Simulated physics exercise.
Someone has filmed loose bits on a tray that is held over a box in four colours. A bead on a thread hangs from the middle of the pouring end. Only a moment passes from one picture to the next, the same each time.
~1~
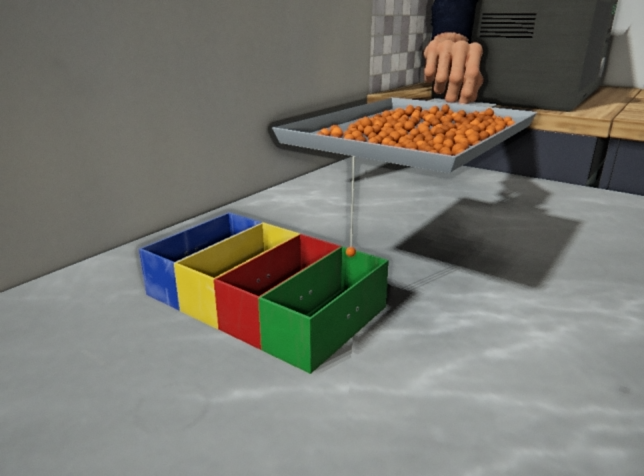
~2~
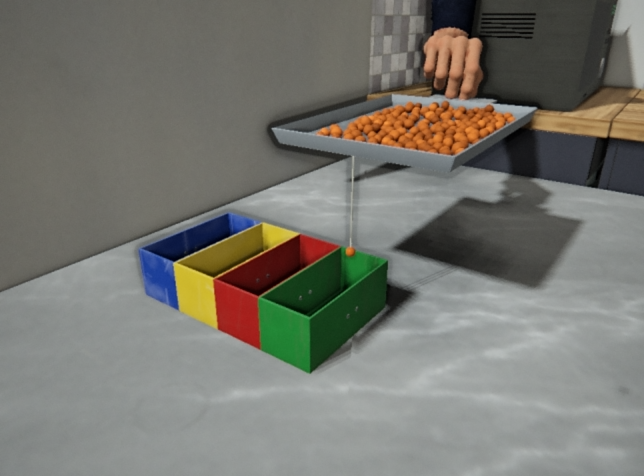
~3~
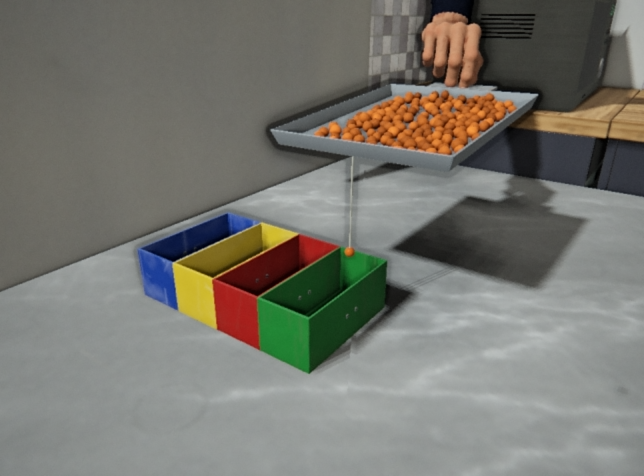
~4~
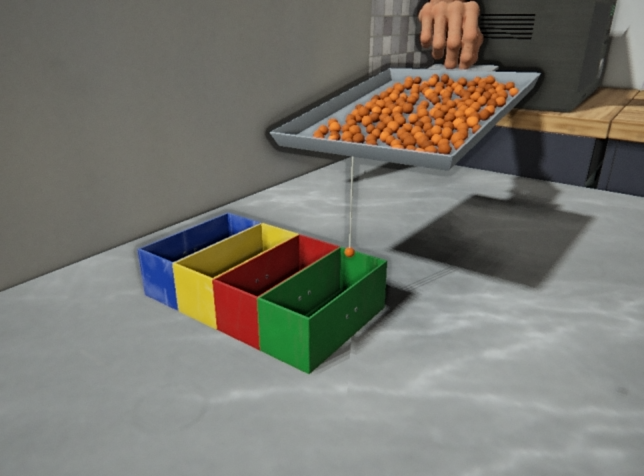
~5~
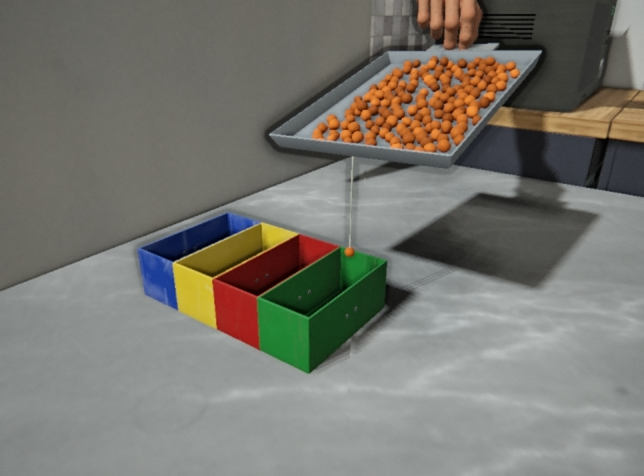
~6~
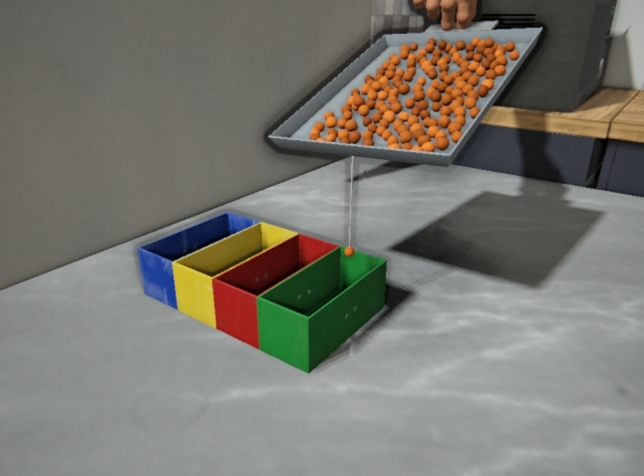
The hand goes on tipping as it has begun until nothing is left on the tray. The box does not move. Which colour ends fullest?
The red one ends fullest.
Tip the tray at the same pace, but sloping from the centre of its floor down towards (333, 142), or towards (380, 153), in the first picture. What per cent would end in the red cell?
First some 50, then 20 per cent.
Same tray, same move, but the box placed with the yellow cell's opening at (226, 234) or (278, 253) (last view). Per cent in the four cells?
About 60 and 90 per cent.
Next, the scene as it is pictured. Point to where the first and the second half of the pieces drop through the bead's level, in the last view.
The first part at (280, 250); the rest at (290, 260).
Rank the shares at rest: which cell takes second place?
It is the green cell.
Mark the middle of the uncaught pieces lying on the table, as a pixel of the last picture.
Roughly at (356, 383).
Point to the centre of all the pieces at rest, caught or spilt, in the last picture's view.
Around (275, 316).
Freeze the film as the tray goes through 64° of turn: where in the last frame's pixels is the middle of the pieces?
Near (352, 105).
Soon, tray tipped steeply; all on the tray.
A while on, tray tipped past a quarter turn; about a quarter on the tray; about a quarter in the red cell; a small part in the green cell; a small part in the yellow cell; about a third falling or outside the box.
Towards the end, tray tipped past a quarter turn; about a third in the red cell; about a quarter in the green cell; about a quarter in the yellow cell; a stray few in the blue cell; a small part falling or outside the box.
Finally, tray tipped past a quarter turn; about a third in the red cell; about a quarter in the green cell; about a quarter in the yellow cell; a stray few in the blue cell; a small part outside the box.
